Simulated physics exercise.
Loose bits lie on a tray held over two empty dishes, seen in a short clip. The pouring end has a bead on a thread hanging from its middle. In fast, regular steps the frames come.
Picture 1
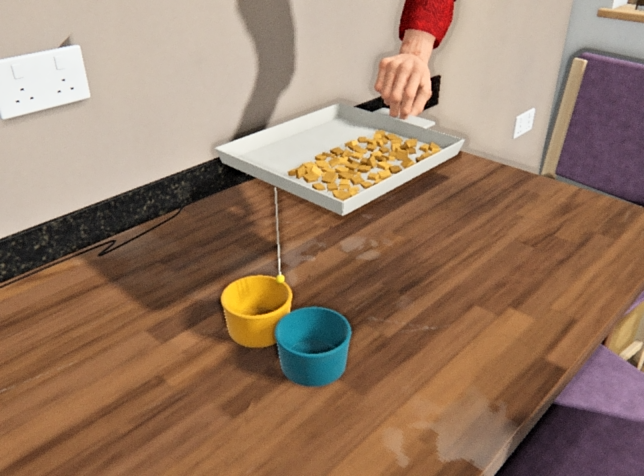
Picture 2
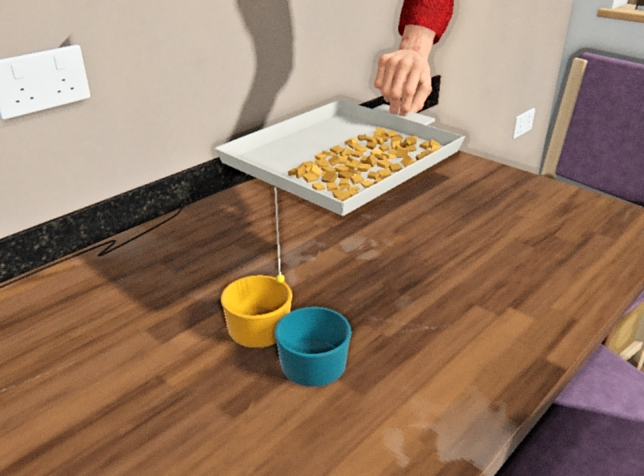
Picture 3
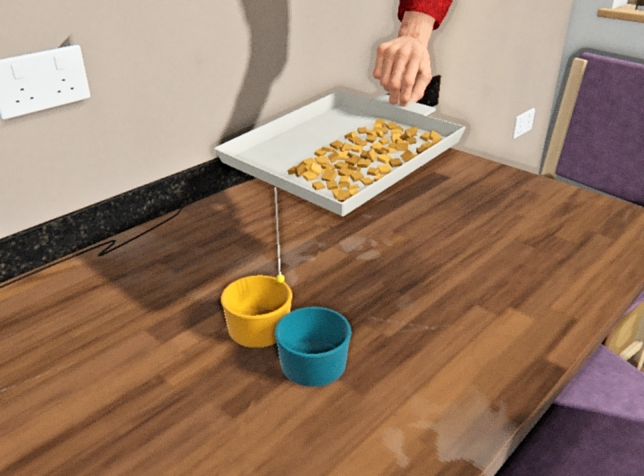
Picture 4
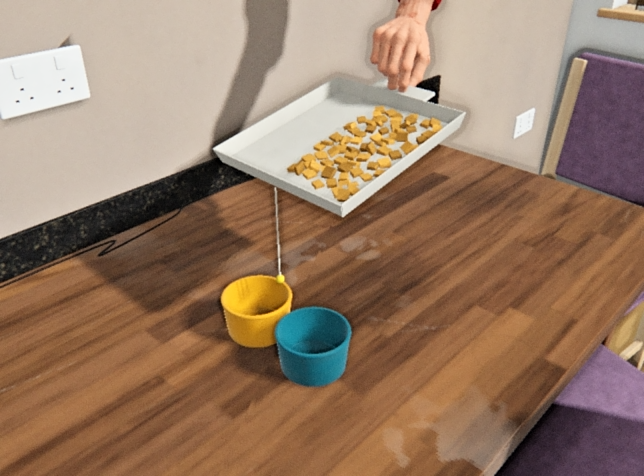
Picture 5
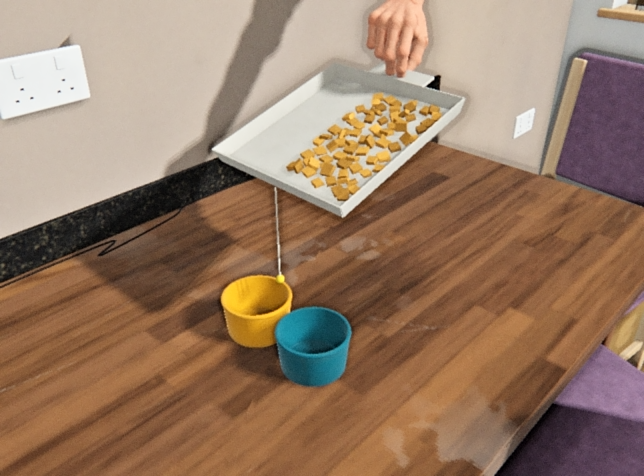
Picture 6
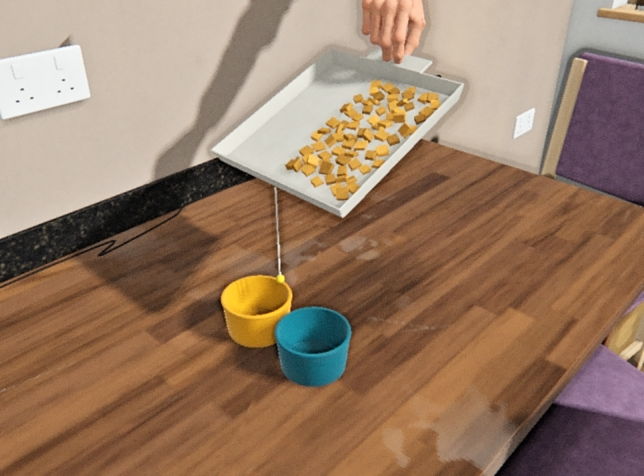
A hand in a red sleeve grips the far edge of a pale grey tray of golden-brown cereal squares above a wooden worktop, seen from slightly above in a steady view. Below sit a yellow dish and a teal one to its right, near a thread with a yellow bead, with a wall socket left and purple chairs right. The hand lifts the tray's far side gradually, steepening its slope, while the dishes stay still.
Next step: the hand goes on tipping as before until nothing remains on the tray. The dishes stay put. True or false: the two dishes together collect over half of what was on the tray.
True.
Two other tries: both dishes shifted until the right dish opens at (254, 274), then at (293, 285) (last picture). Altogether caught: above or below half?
Well, not up to half at the first spot and not up to half at the second.
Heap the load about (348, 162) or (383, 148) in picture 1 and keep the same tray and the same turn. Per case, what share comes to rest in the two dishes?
The first start gives 60 percent and the second 50 percent.
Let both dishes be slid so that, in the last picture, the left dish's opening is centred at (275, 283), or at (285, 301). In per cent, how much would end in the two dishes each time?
You'd end up with around 10 per cent and then around 40 per cent.
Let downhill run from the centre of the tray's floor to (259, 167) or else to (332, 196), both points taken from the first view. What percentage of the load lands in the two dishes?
First case around 10 per cent, second case 50 per cent.
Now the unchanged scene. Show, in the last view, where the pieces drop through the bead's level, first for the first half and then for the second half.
The leading part at (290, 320), the rest of it at (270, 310).
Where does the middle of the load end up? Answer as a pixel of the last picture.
Somewhere around (288, 356) in the final view.
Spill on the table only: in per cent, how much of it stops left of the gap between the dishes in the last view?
Some 80 per cent.
Soon, tray tipped steeply; nearly all on the tray; a small part in the air.
A while on, tray tipped past a quarter turn; a small part on the tray; about a quarter in the right dish; a small part in the left dish; about a quarter outside both; about half in the air.
Towards the end, tray tipped past a quarter turn; about a third in the right dish; about a quarter in the left dish; about a third outside both.
Finally, tray tipped past a quarter turn; about a third in the right dish; about a quarter in the left dish; about a third outside both.
